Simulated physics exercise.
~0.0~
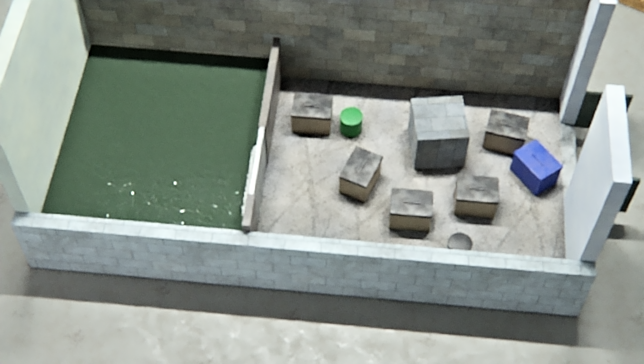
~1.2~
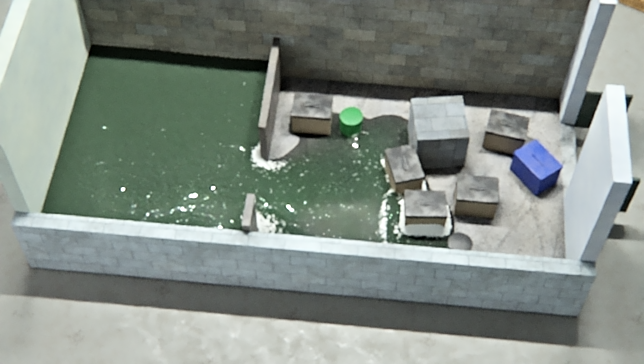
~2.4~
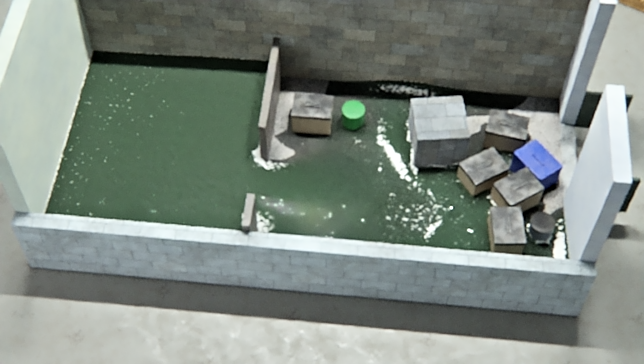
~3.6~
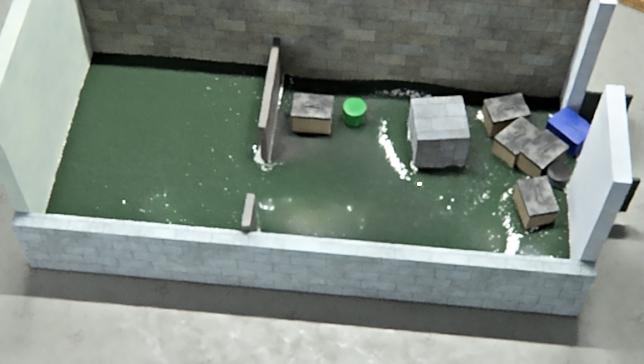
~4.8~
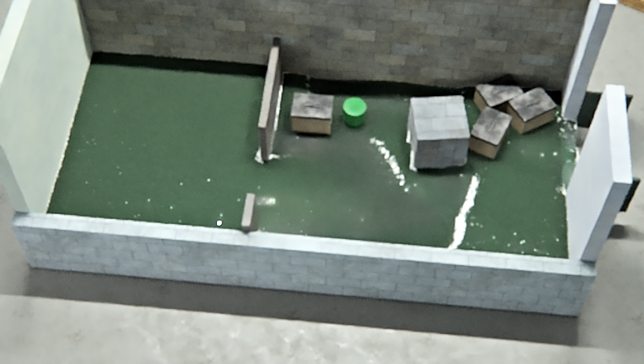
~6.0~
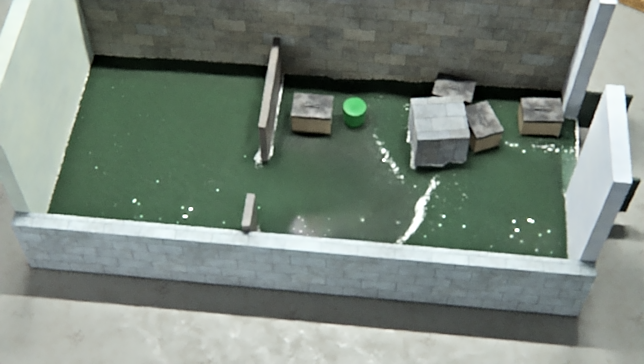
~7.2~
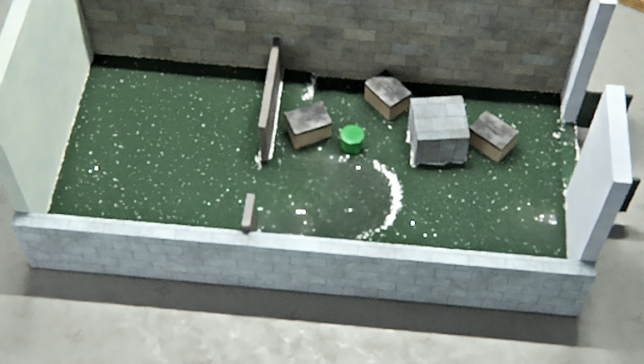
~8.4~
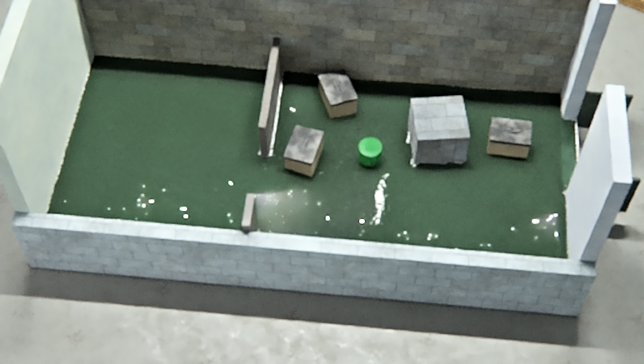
A grey-walled basement, seen from above, is split by a thin partition, with dark green water filling the left room and the right floor dry. On the right stand brown-sided chests with grey tops, a green pail, a large grey block, a blue chest and a small grey round pail. Part of the partition gives way and water spreads rightward, pushing several chests towards the gap in the right wall. The blue chest, the grey pail and some brown chests disappear there. The remaining chests drift about the block, and finally three stay in the flooded room beside the green pail, which has shifted slightly.
